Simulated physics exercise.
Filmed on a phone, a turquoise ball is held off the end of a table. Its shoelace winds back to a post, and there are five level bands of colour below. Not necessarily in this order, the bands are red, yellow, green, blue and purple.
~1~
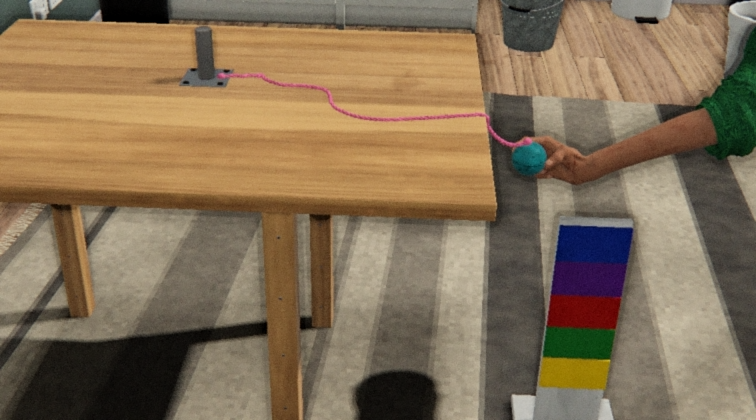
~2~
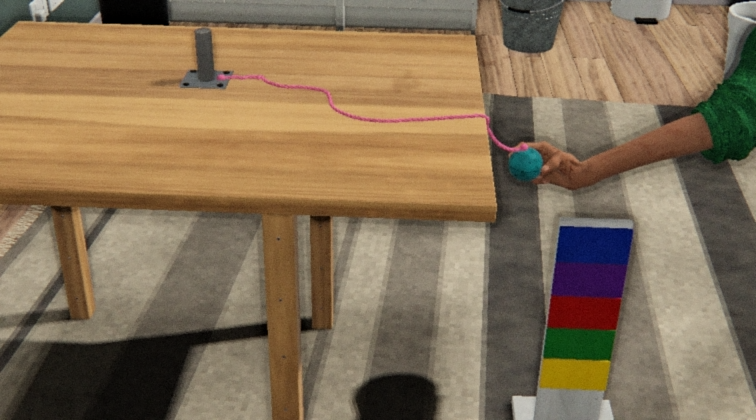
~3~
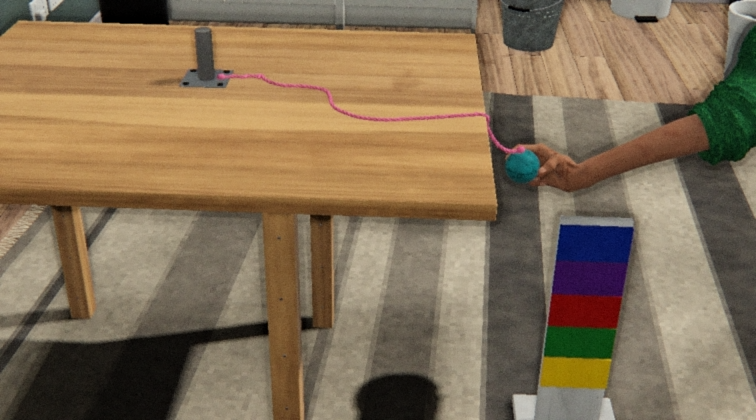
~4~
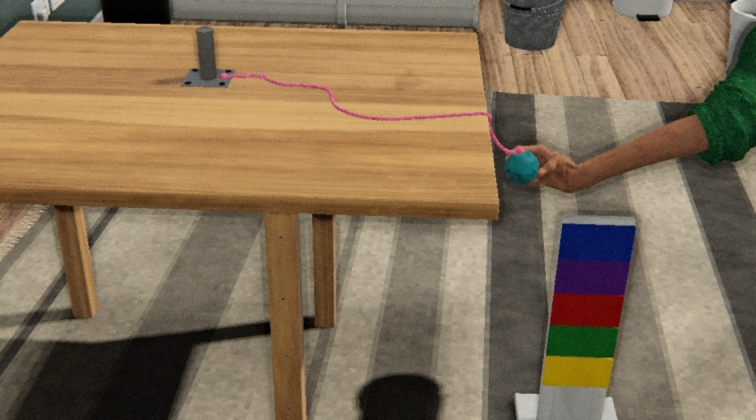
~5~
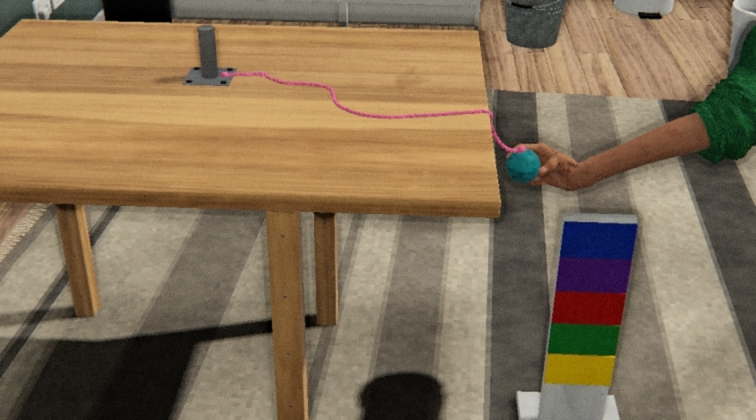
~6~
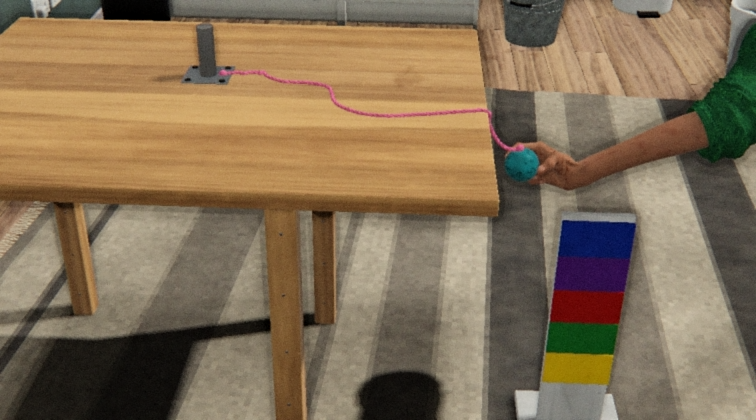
A hand in a green sleeve holds a turquoise ball just off the right end of a wooden table, seen from slightly above in a room with a striped rug. A pink shoelace winds from the ball across the tabletop to a grey post, while a board below shows blue, purple, red, green and yellow bands. The hand shifts the ball slightly left and down, then keeps it nearly still as the view drifts very slightly.
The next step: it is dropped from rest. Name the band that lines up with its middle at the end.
It lines up with blue.
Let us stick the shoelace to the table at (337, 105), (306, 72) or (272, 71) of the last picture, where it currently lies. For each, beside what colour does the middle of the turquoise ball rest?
First try none, it hangs higher, second try blue, third try blue.
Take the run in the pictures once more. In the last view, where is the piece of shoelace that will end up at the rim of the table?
Approximately at (427, 114) in the final frame.
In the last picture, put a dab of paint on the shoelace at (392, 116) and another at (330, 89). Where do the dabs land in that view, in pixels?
(457, 99) for the first, (358, 89) for the second.
Soon after, ball near (451, 220); level with blue.
After that, ball near (476, 234); level with blue.
In the end, ball near (475, 232); level with blue. The shoelace holds its middle at blue.
